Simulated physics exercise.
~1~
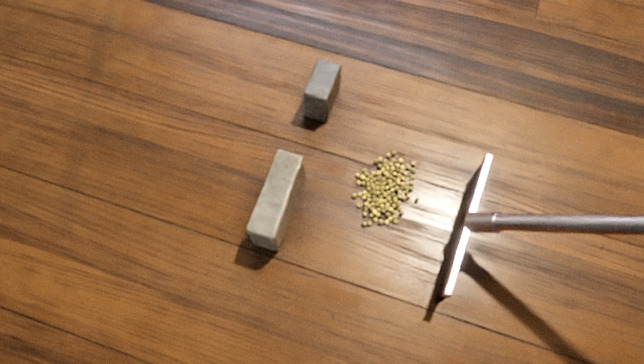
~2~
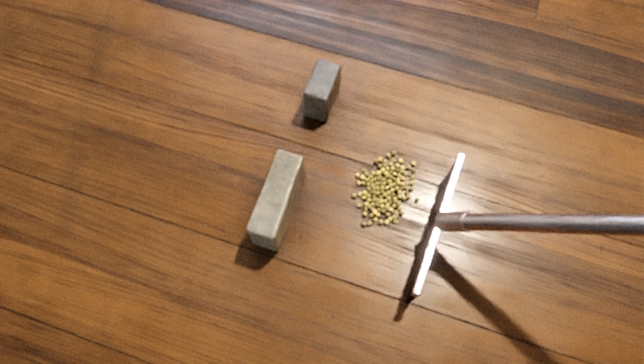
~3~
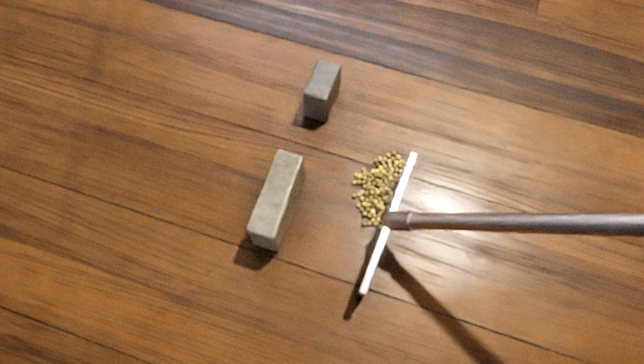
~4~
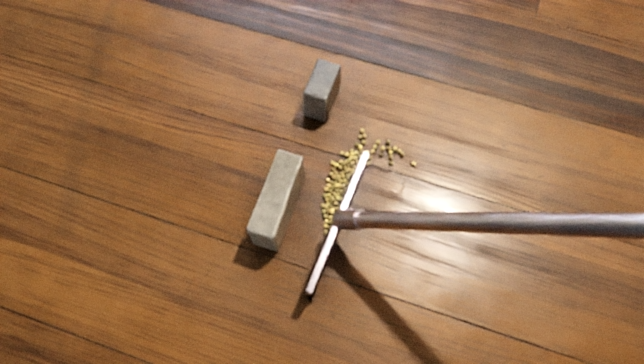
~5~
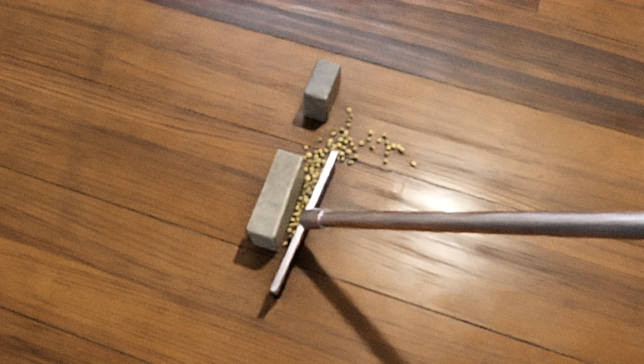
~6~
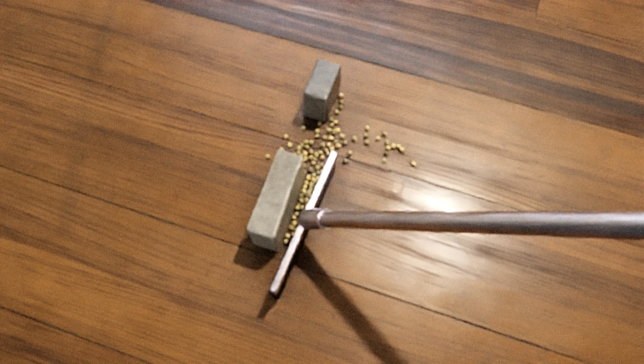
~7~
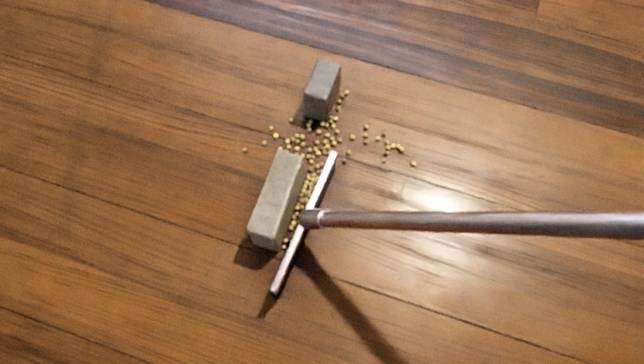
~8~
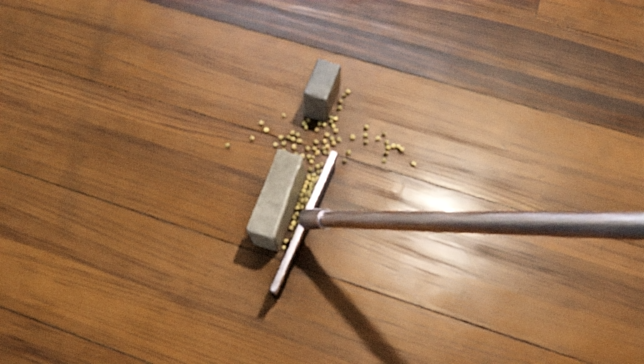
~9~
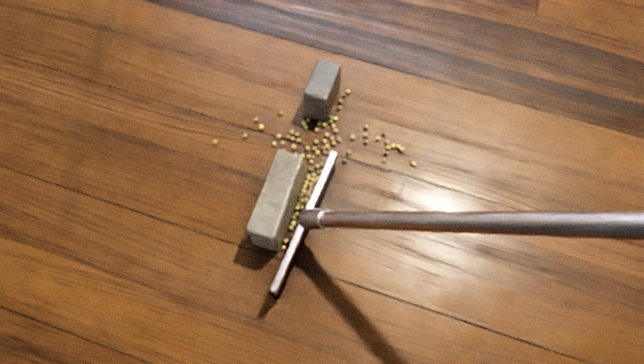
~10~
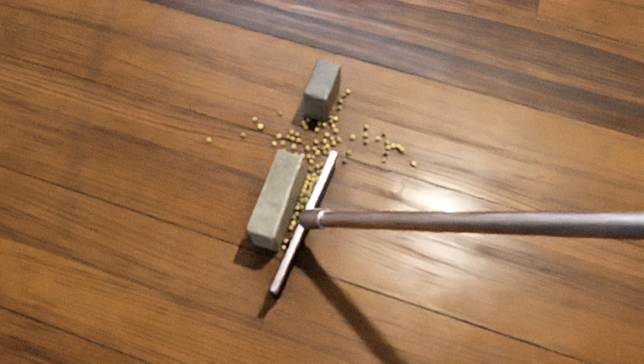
A squeegee with a pale blade and a long brownish-grey handle reaching in from the right stands on a brown wooden floor, viewed from above at an angle. To its left lies a loose patch of small yellowish soya beans, and beyond them two grey blocks stand with a gap between them. The blade slides left into the beans and packs them into a slanting band, while some slip past its upper end. It halts close to the larger, nearer block. A few beans roll on through the gap and slow to rest, but most stay held up before the blocks.
